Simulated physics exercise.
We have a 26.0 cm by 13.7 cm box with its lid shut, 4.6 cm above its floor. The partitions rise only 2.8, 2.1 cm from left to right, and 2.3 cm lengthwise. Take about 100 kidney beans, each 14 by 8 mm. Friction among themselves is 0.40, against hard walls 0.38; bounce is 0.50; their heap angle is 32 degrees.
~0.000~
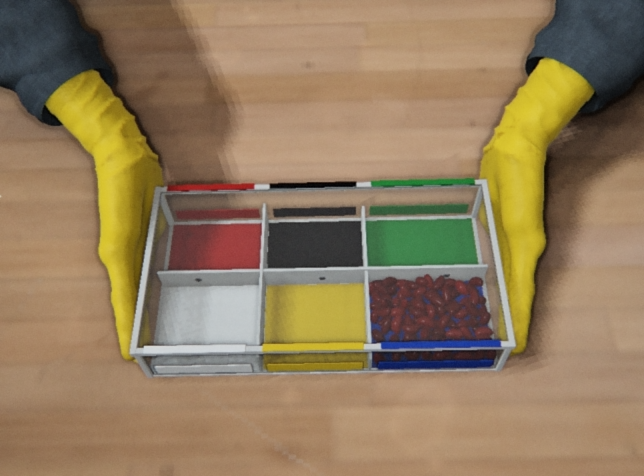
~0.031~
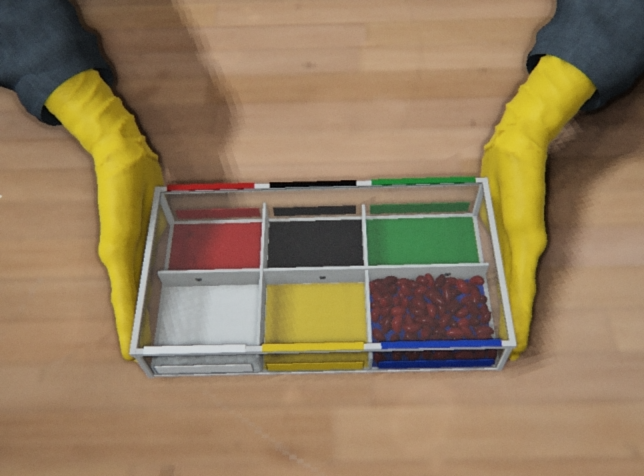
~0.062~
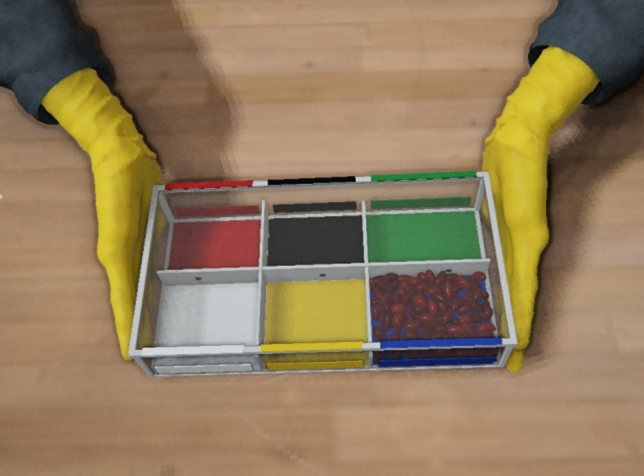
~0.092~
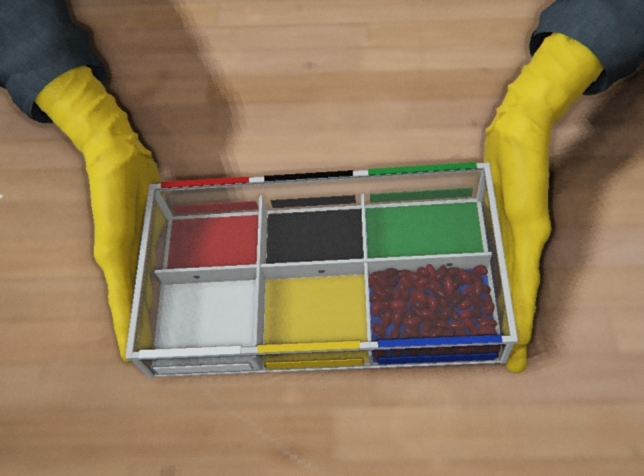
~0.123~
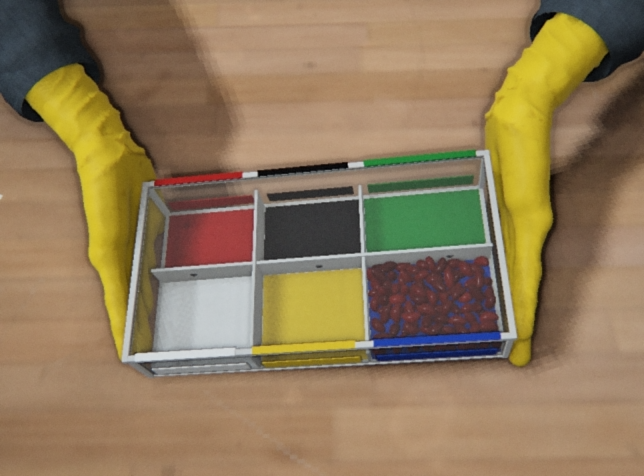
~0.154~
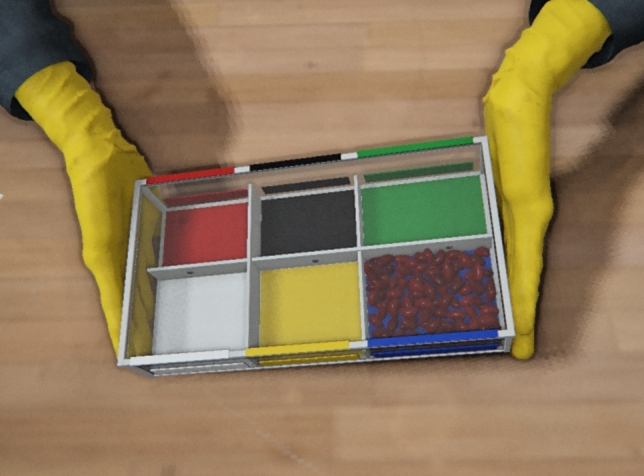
Yellow-gloved hands tilt a clear divided box of reddish beans slightly, lowering its left side.
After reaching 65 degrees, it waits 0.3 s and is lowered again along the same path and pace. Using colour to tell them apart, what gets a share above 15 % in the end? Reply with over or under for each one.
Red: Under, blue: Over, green: Under, yellow: Over, white: Under, black: Under.
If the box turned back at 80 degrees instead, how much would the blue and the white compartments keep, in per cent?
Then: Blue 50, white 20.
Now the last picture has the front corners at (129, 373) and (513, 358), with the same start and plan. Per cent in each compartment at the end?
Red 0, blue 90, green 0, yellow 10, white 0, black 0.
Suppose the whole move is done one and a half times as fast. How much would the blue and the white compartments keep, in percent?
I'd expect blue at 60 percent and white at 10 percent.
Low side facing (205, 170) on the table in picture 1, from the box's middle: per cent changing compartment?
The share would be about 50 percent.
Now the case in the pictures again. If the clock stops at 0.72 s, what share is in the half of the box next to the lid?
I'd put it at some 30 percent.
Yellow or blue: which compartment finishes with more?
The blue one.
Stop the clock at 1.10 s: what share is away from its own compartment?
Around 45 percent.
After 0.72 s, tilt 65 degrees; blue 75 %, yellow 25 %.
After 1.10 s, tilt 38 degrees; blue 55 %, yellow 35 %, white 5 %.
After 1.57 s, tilt 0 degrees; blue 55 %, yellow 35 %, white 5 %.
At rest (2.0 s), red 0 %, blue 55 %, green 0 %, yellow 35 %, white 5 %, black 0 %.
